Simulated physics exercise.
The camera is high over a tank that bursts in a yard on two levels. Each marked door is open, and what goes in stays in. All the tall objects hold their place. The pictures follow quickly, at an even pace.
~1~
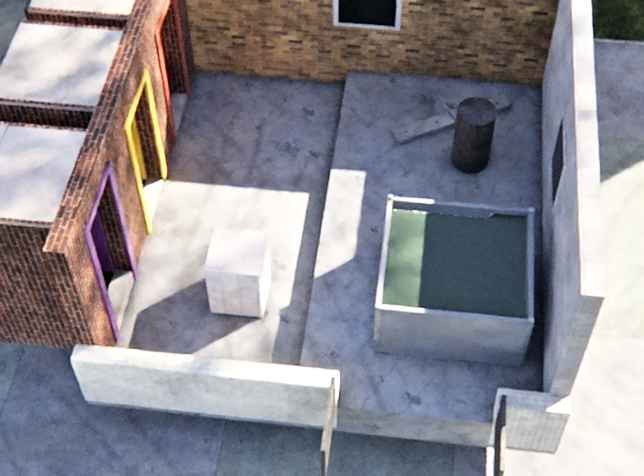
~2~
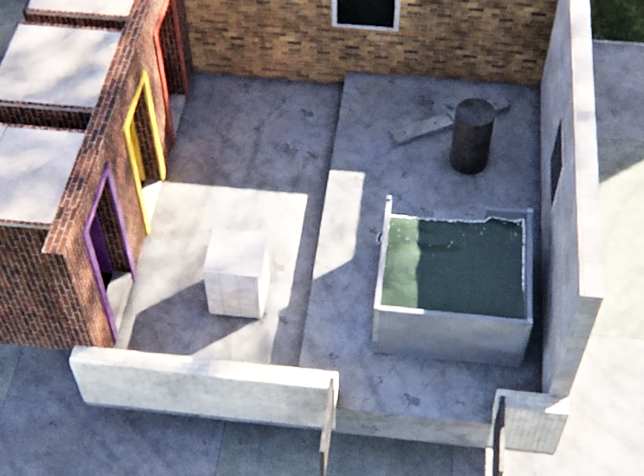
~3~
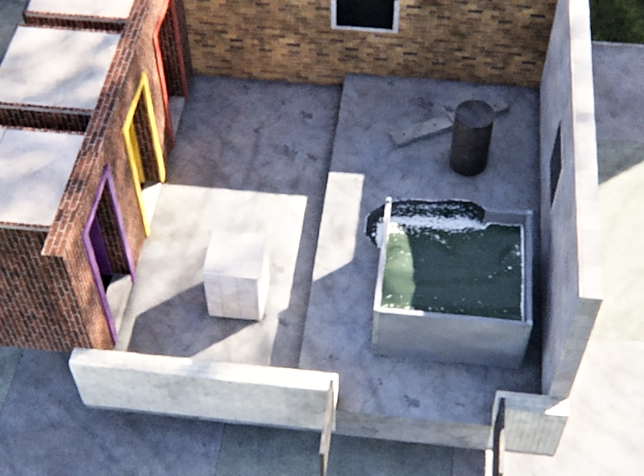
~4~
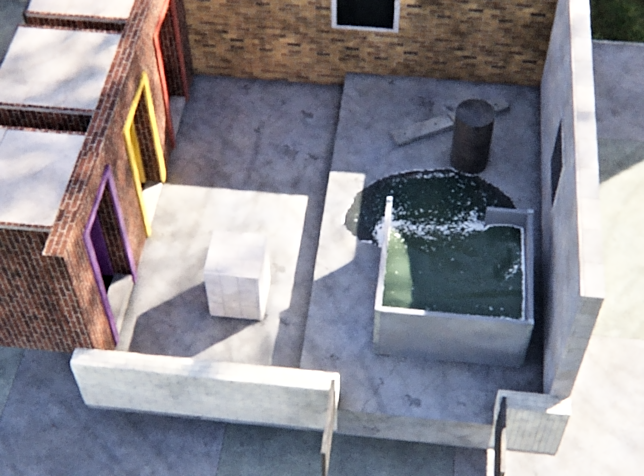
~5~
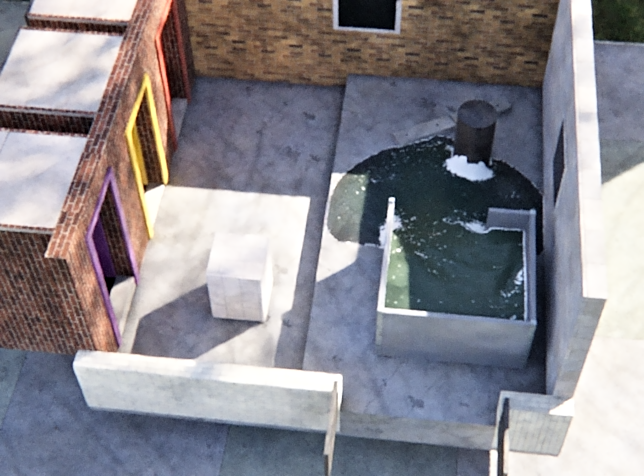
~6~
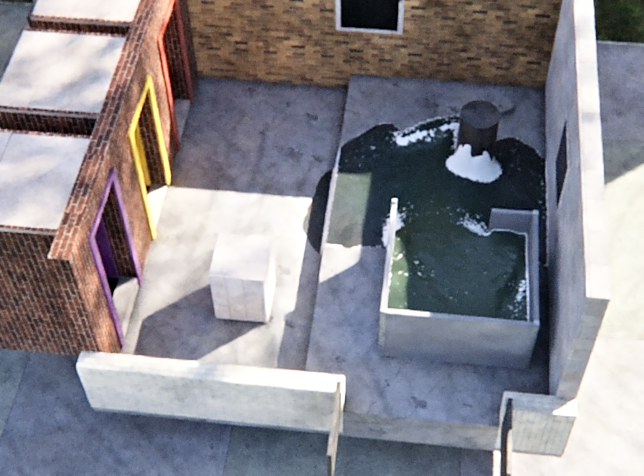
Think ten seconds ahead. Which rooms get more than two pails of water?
In the end: The yellow door floods; the red door floods; the purple door holds within the limit.
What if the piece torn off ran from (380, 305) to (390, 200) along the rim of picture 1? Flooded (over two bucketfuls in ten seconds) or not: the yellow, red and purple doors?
One by one: Yellow door goes over, red door lets more in, purple door takes more.
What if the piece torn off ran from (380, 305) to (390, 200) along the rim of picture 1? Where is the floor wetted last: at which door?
The red door.
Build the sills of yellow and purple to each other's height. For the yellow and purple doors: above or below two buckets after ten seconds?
One by one: The yellow door takes less, the purple door takes more.
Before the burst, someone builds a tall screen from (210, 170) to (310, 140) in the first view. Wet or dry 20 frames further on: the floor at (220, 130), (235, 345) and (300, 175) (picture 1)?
As listed: Covered, free of water, flooded.
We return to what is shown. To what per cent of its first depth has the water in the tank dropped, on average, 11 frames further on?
Roughly 34 per cent.
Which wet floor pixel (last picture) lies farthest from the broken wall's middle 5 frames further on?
Around (297, 91).
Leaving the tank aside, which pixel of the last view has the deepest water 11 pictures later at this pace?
Roughly at (197, 83).
A moment on, water covers 40 % of the floor; the yellow door not reached, the red door not reached, the purple door not reached.
Next, water covers 50 % of the floor; the yellow door not reached, the red door not reached, the purple door not reached.
Then, water covers 60 % of the floor; the yellow door wet at the sill, nothing in, the red door over two buckets in, the purple door not reached.
Later, water covers 85 % of the floor; the yellow door under two buckets in, the red door far over two buckets in, the purple door wet at the sill, nothing in.
In the end, water covers 90 % of the floor; the yellow door far over two buckets in, the red door far over two buckets in, the purple door wet at the sill, nothing in.
